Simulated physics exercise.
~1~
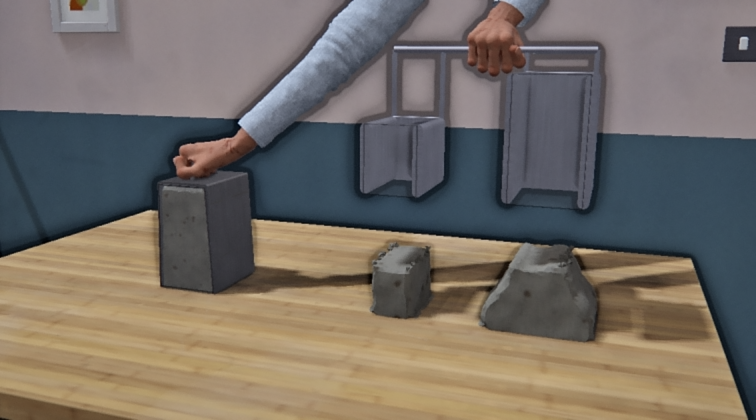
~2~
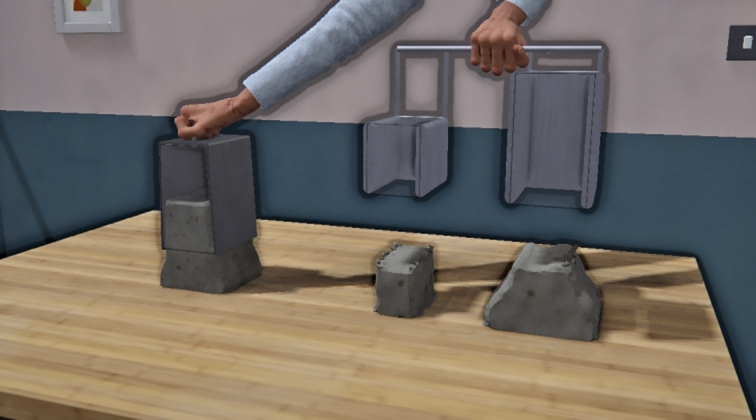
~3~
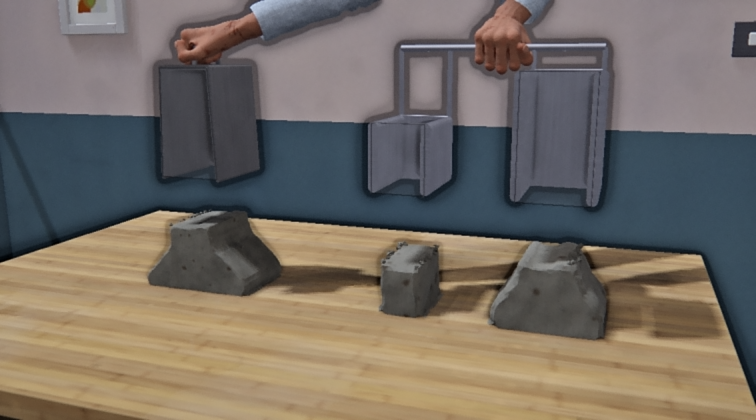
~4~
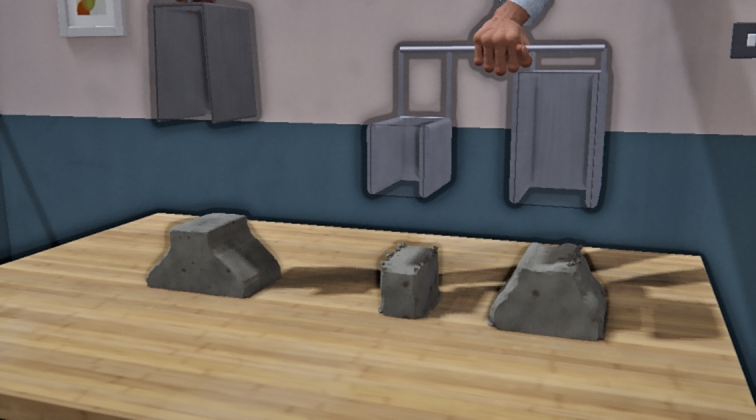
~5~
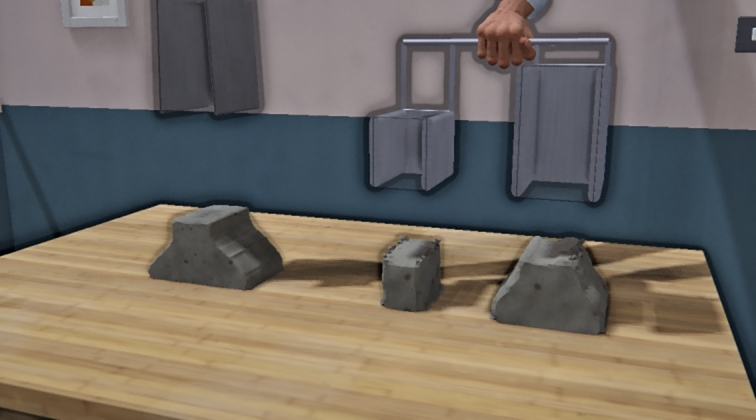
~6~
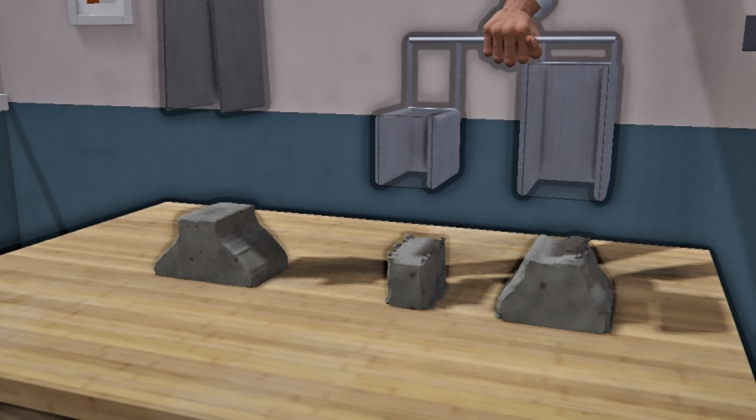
At first, a fist rests on top of an upside-down tin at the left of a wooden table, while another hand holds a bar with two open metal boxes above two grey blocks. The left hand lifts the tin, and grey mortar shows beneath it, already bulging at the base. As the tin rises clear, the mortar slumps and spreads outward into a squat block with sloping sides. The tin climbs toward the top of the view and then hangs there. The slumped block ends up standing still, wide at the foot and clearly lower than the tin is deep.
